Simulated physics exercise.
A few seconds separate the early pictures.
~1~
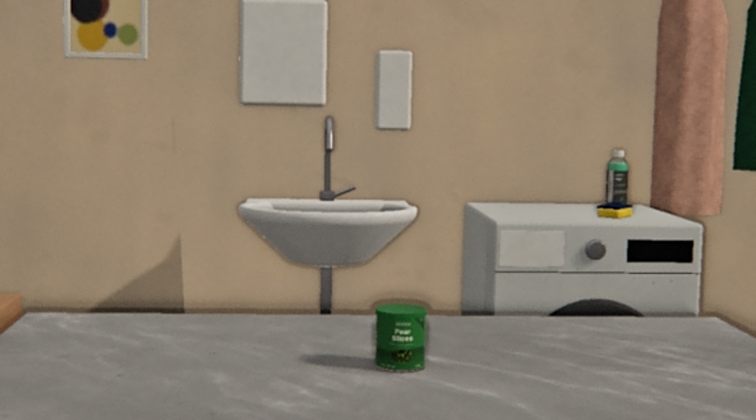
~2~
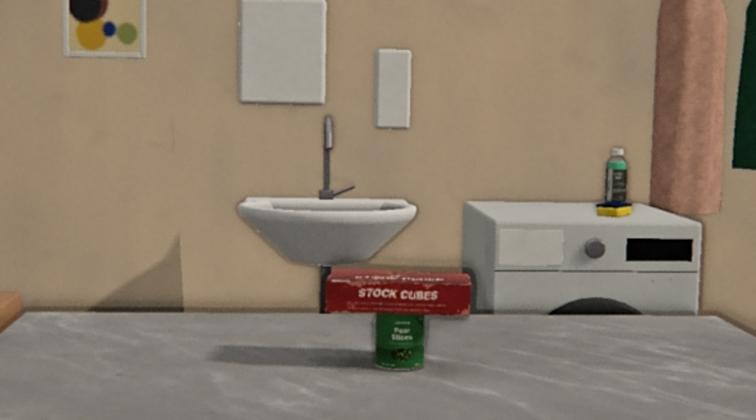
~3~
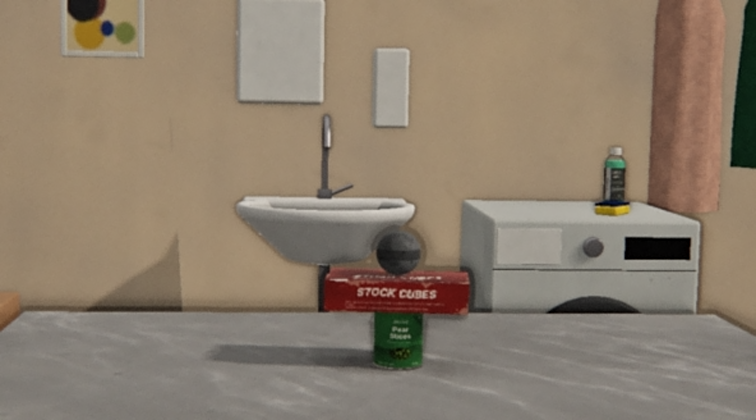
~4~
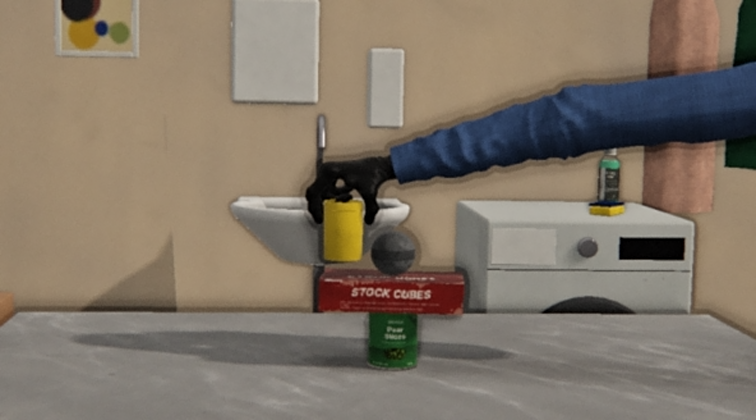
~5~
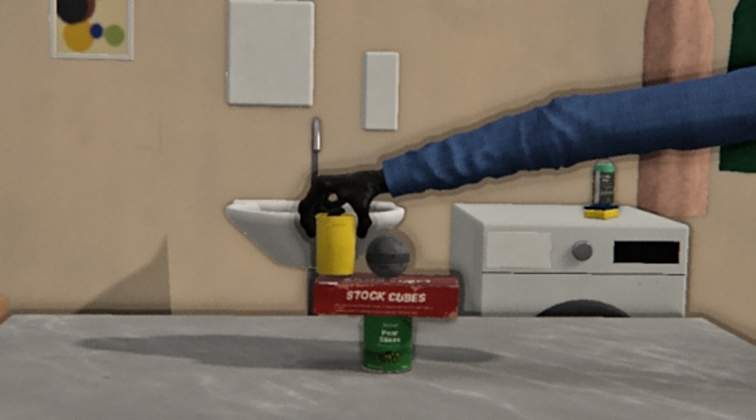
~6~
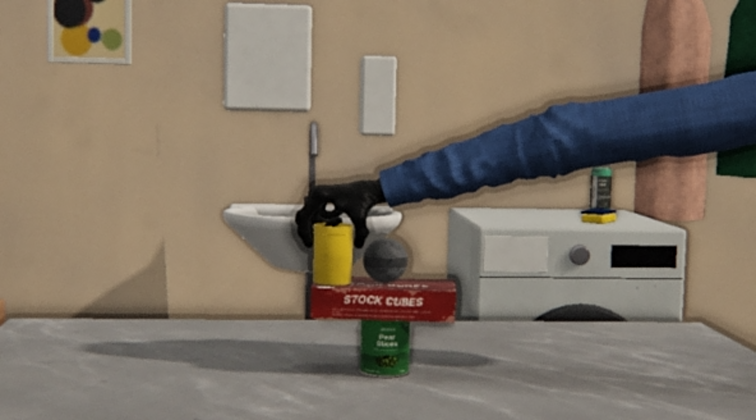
The footage shows a green pot on a grey table, then a red packet lying across it and a grey ball on top, before a gloved hand lowers a yellow cup onto the packet's left side, still holding it.
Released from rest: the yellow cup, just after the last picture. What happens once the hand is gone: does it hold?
Pretty sure the pile is stable there.
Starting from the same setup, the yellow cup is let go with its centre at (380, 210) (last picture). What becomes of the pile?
Result: Pile toppled.
Then, 0.50 s later than the last frame, all is still.
Then, 1.30 s later than the last frame, yellow cup resting near (333, 254).
When it is over, all 4 as before. End places, in pixels of the last picture, yellow cup near (334, 254). The pile stays up.
